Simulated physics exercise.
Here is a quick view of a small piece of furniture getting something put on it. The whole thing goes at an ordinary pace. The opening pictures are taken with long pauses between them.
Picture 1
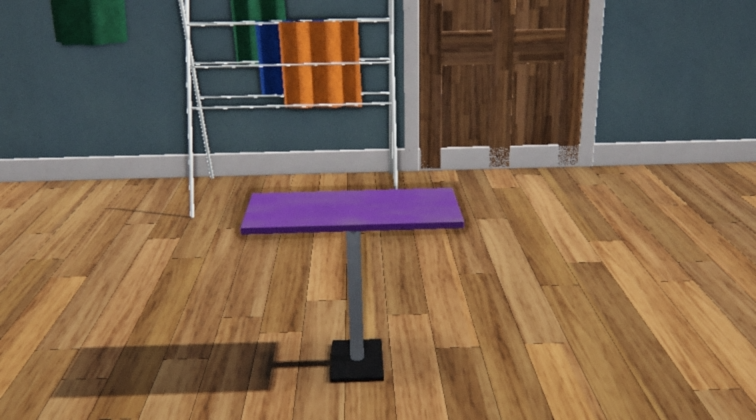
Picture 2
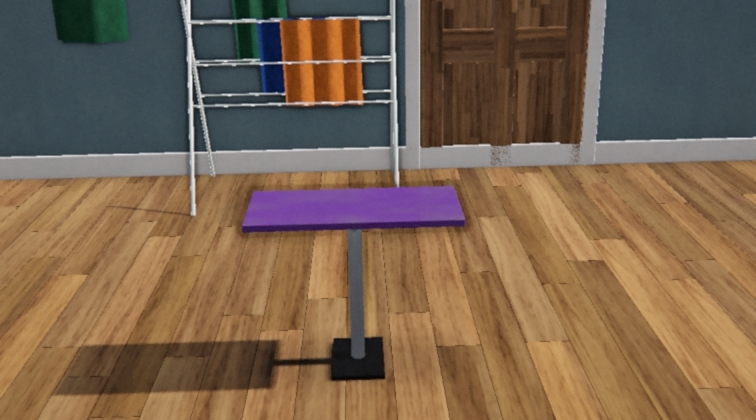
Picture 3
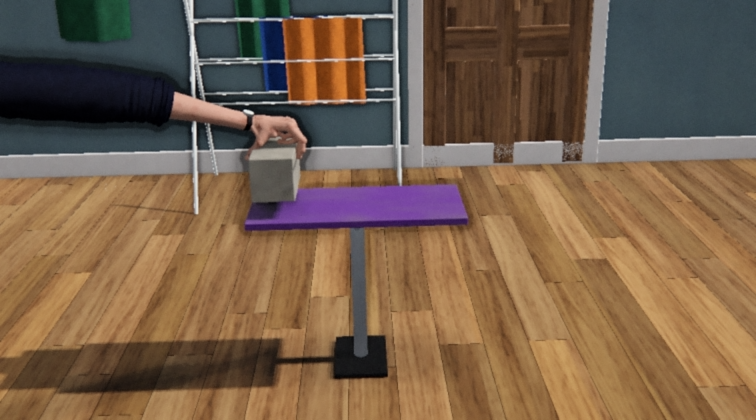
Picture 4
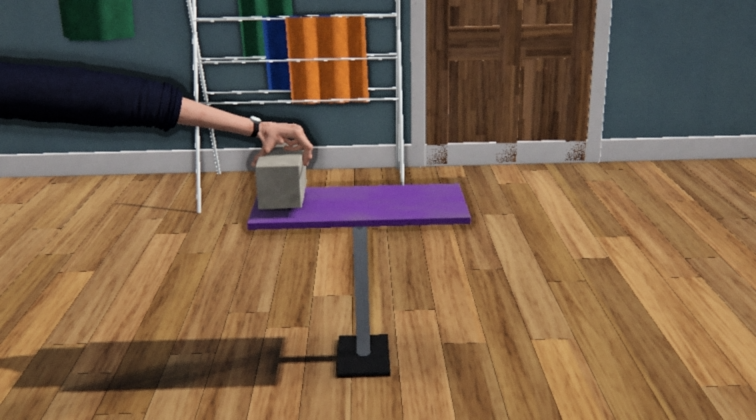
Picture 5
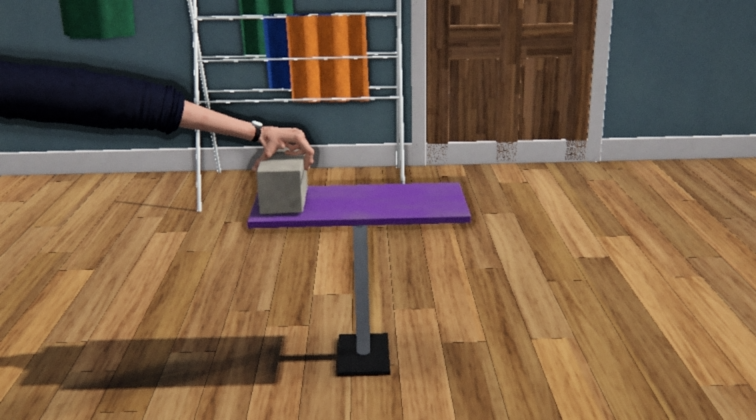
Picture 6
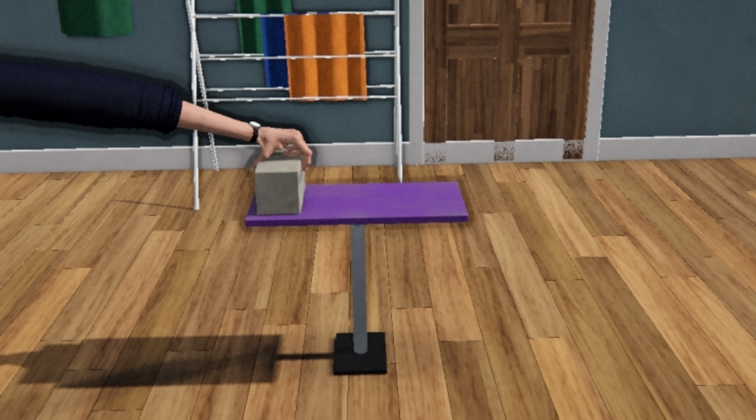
A hand reaching in from the left lowers a grey block onto the left end of a purple side table and keeps holding it.
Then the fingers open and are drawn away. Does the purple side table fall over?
Yes. Left alone, it's most likely going to go down there.
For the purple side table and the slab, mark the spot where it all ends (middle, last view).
Final spots: Roughly (191, 277); roughly (41, 346).
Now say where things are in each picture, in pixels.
In the first picture, purple side table (353, 210).
In the second picture, purple side table (354, 208).
In the third picture, still on the way; purple side table (356, 207); slab (276, 168).
In the fourth picture, still on the way; purple side table (359, 206); slab (282, 175).
In the fifth picture, still on the way; purple side table (359, 204); slab (284, 179).
In the sixth picture, in place, still held; purple side table (357, 203); slab (281, 180).
Then, 0.54 s past the last view, purple side table leaning 27° off how it started near (277, 211).
Then, 0.72 s past the last view, purple side table leaning 62° off how it started near (196, 268).
Finally, the purple side table overbalances, near (191, 277).
